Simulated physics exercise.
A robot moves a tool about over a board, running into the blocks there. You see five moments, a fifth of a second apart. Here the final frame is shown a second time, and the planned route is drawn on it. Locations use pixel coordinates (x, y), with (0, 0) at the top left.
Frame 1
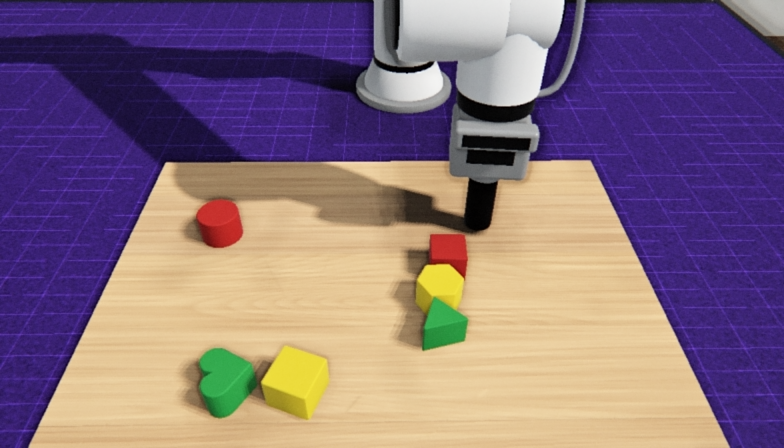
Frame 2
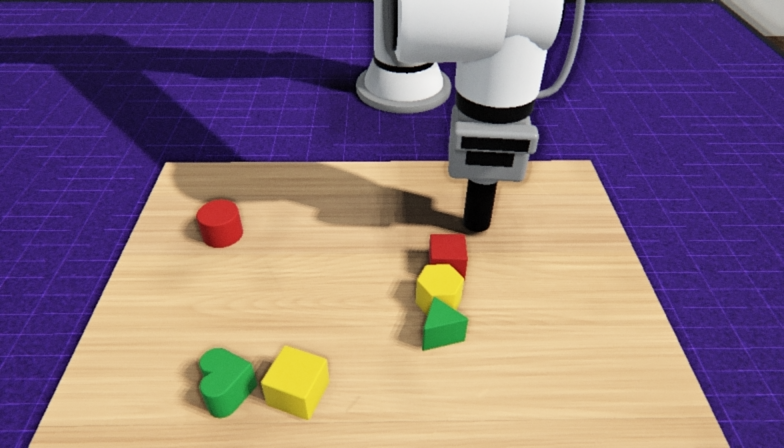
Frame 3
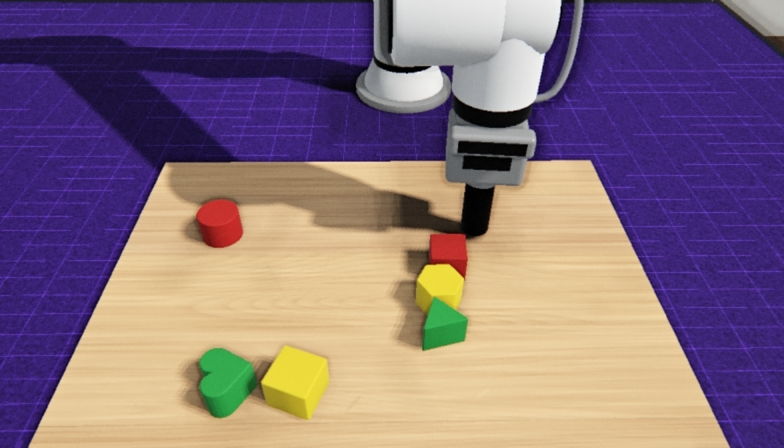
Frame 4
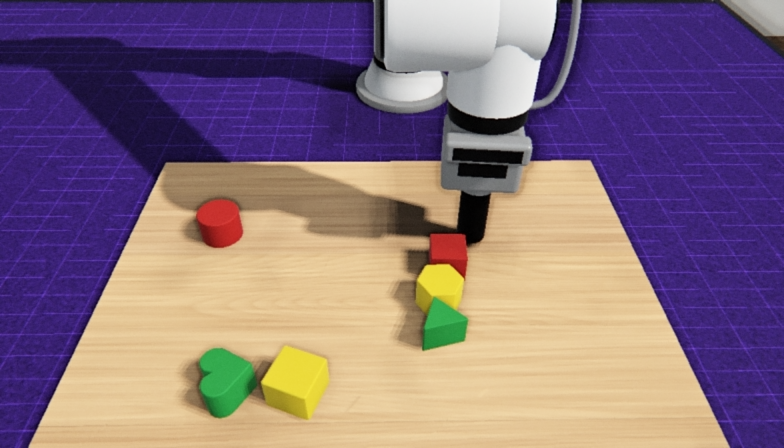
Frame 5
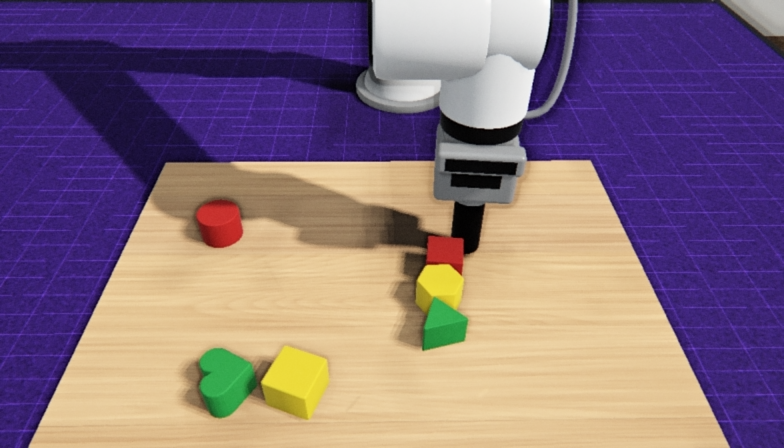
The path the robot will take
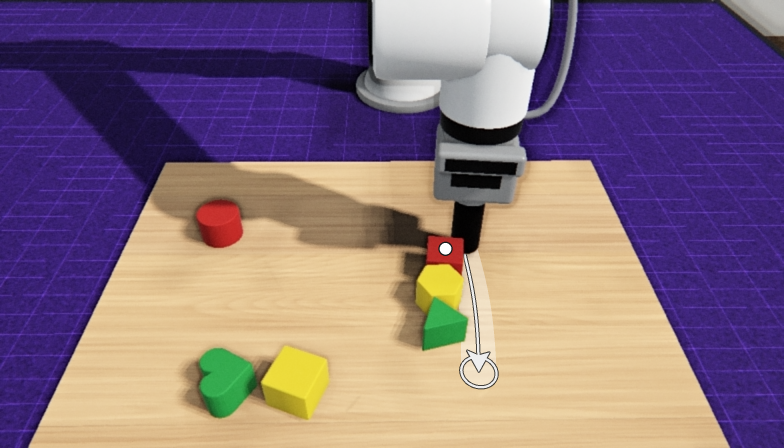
On a wooden board with scattered red, yellow and green blocks, a robot arm moved its black tool slightly down and to the left, then nudged the red square a tiny bit left.
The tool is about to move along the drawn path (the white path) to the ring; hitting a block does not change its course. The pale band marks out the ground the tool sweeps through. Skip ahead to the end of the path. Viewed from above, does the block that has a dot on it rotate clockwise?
Going by the path, yes.
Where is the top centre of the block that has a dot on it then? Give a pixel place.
Its top centre is at about (439, 262).
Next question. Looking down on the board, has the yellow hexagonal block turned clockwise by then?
The answer is no.
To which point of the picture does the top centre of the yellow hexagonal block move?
I think it will end close to (416, 292).
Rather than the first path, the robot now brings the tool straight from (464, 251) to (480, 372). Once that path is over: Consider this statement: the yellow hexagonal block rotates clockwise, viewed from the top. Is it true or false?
False - the claim does not hold.
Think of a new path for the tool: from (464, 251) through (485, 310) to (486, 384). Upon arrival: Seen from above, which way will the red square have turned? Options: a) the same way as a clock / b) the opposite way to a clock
I choose a.
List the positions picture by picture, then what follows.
In the first picture, tool tip (477, 222); block tops, yellow hexagonal block (440, 279); green triangular block (443, 314); red square (449, 246).
In the second picture, tool (477, 223); blocks unchanged.
In the third picture, tool (474, 227); blocks unchanged.
In the fourth picture, tool (470, 234); blocks unchanged.
In the fifth picture, tool (464, 244); yellow hexagonal block (440, 279); green triangular block (443, 314); red square (446, 249).
Path on the board, from (464, 251) by way of (472, 286) and (477, 326) to (479, 372); the dot is on the red square.
The first path, step by step. One third of the way, tool (473, 280); yellow hexagonal block (417, 291), turned 30° anticlockwise; green triangular block (442, 322), turned 30° anticlockwise; red square (439, 262), turned 70° clockwise.
Two thirds of the way, tool (478, 320); yellow hexagonal block (416, 292), turned 30° anticlockwise; green triangular block (442, 322), turned 30° anticlockwise; red square (439, 262), turned 75° clockwise.
At the end, tool (480, 366); yellow hexagonal block (416, 292), turned 30° anticlockwise; green triangular block (438, 327); red square (439, 262), turned 75° clockwise.
